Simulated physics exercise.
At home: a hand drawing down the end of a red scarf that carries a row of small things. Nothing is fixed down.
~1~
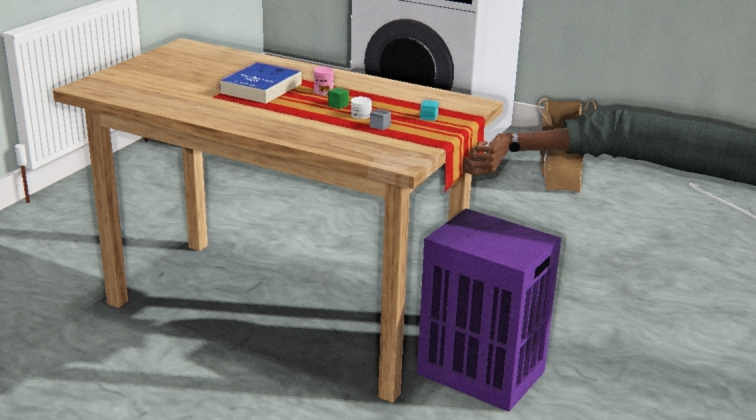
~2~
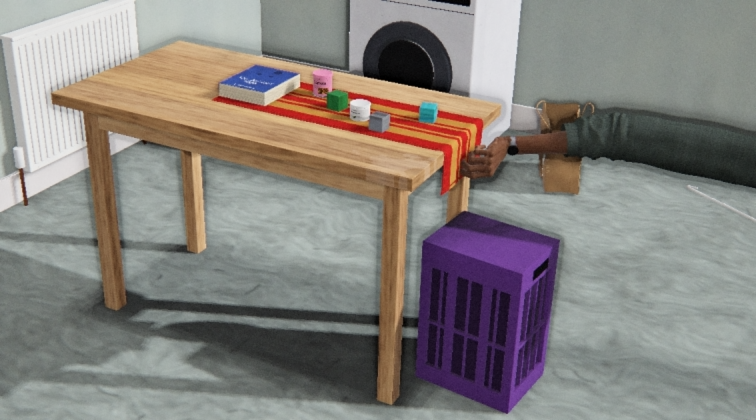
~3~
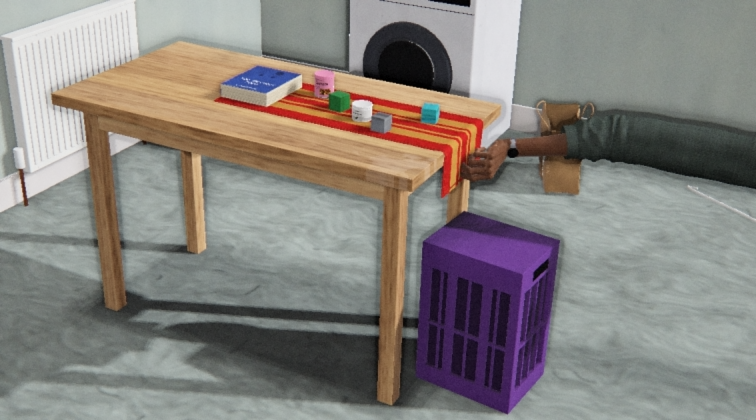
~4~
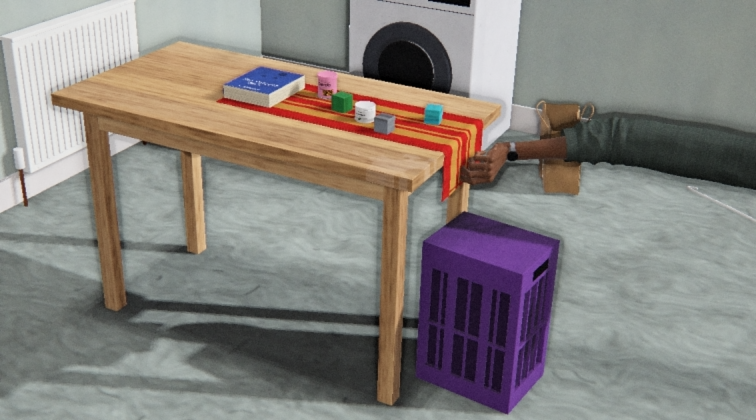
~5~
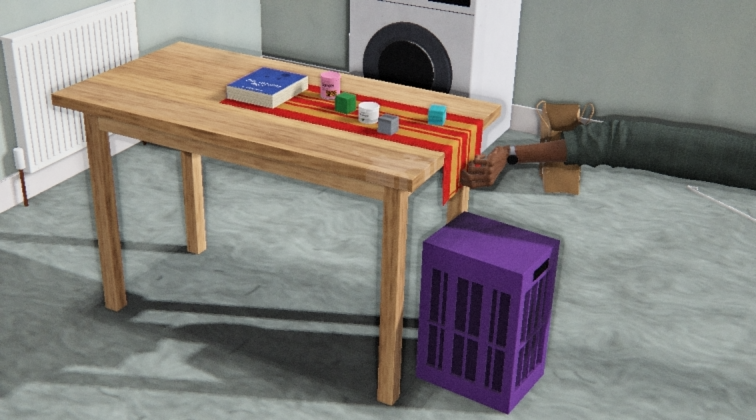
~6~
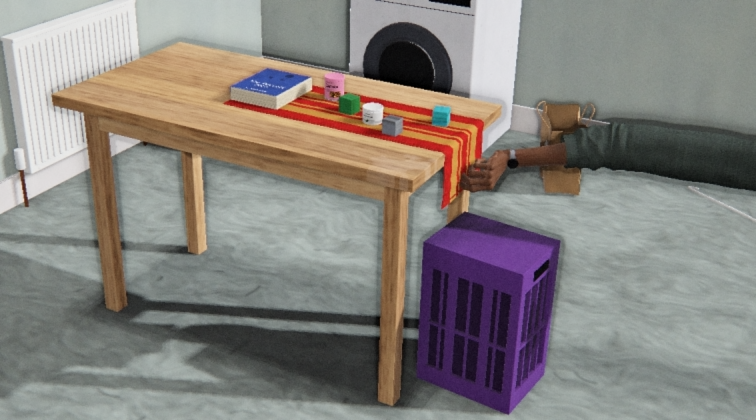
An arm in a dark green sleeve reaches in from the right, its hand gripping the end of a red and yellow striped scarf on a wooden table, seen from slightly above in a grey-floored room. On the scarf sit a pink can, green, grey and turquoise cubes and a white pot, near a blue book, with a purple crate below. The hand slowly draws the hem down, and the items and book shift slightly right.
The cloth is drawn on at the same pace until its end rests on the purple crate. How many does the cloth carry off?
The count of fallen things is one.
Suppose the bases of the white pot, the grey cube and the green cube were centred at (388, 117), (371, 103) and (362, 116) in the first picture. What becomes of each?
The white pot holds on; the grey cube keeps its place on top; the green cube does not fall.
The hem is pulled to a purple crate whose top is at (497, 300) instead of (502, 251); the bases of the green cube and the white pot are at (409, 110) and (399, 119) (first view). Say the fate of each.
The green cube falls; the white pot goes over.
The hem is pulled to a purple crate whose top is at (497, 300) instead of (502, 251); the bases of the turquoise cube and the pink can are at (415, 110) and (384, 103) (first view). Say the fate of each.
The turquoise cube comes down, the pink can is carried off.
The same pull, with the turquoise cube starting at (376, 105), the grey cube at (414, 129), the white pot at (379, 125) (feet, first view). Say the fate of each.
The turquoise cube keeps its place on top; the grey cube drops off; the white pot remains up.
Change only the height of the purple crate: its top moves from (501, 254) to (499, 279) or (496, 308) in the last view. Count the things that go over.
In that case 2 and 3.
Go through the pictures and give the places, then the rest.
Hem (444, 193); turquoise cube (430, 103); grey cube (381, 112); white pot (361, 100); green cube (338, 90); pink can (324, 70); top of the crate (502, 251), in the first frame.
Hem (440, 195); turquoise cube (429, 105), in the second frame.
Hem (442, 198); grey cube (381, 115), in the third frame.
Hem (442, 202); white pot (365, 105); top of the crate (500, 254), in the fourth frame.
Hem (443, 206); green cube (346, 95), in the fifth frame.
Hem (441, 209); turquoise cube (442, 109); grey cube (393, 118); white pot (373, 106); green cube (350, 96); pink can (334, 76), in the sixth frame.
Soon after, hem near (461, 215); all still up.
Then, hem on the crate; turquoise cube gone.
At rest, hem on the crate; turquoise cube gone. It carries off one.
